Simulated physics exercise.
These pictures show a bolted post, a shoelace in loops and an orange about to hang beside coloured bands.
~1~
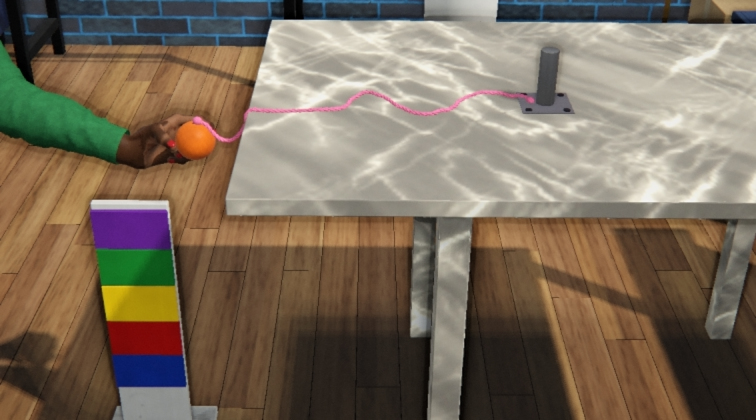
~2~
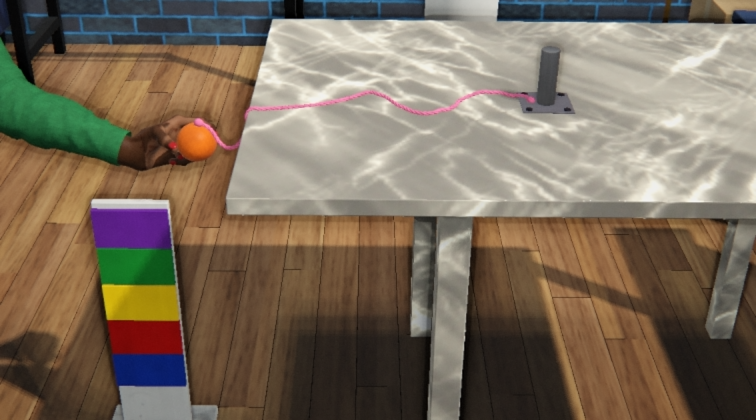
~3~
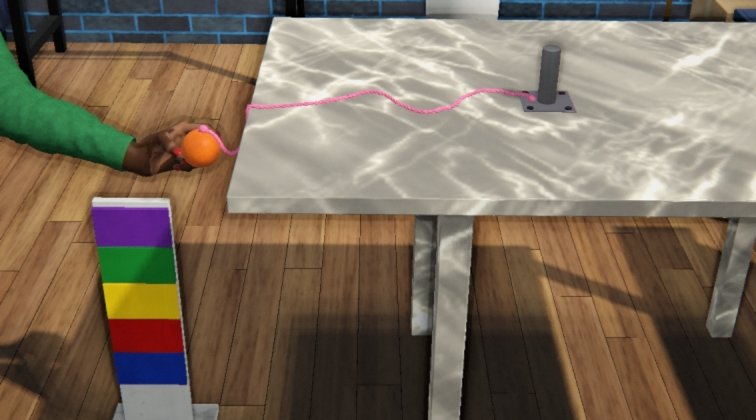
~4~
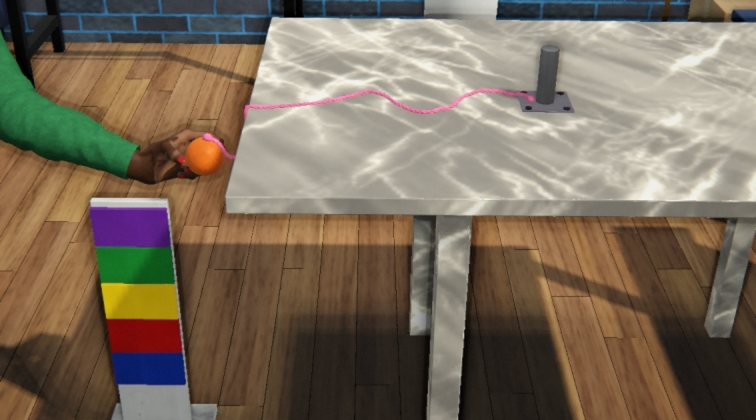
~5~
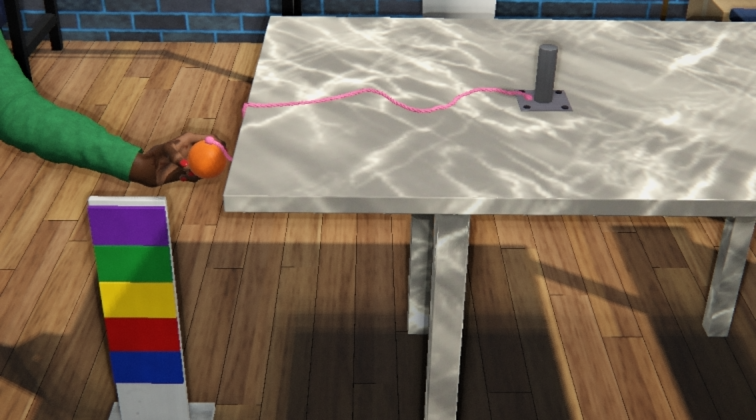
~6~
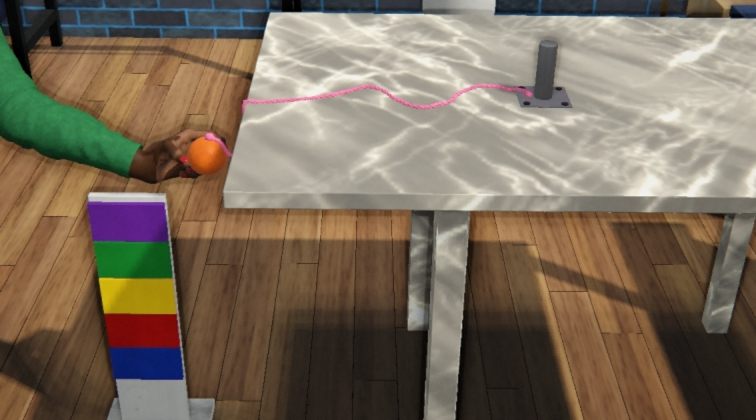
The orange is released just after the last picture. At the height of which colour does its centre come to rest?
The shoelace holds its middle at green.
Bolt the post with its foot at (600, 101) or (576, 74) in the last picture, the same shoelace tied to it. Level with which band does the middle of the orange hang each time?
In that order: Purple; purple.
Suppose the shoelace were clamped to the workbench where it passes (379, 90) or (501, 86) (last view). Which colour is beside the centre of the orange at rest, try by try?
One after the other, purple; green.
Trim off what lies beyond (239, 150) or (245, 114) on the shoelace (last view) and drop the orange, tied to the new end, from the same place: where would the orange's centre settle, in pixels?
The places are (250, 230) and (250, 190).
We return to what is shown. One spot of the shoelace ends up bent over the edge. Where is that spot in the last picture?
That spot is around (313, 98).
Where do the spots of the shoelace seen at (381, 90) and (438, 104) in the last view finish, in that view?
At (325, 96), then (403, 96).
Soon after, orange near (215, 248); level with green.
After that, orange near (279, 249); level with green.
And then, orange near (242, 257); level with green.
In the end, orange near (253, 259); level with green. At green.
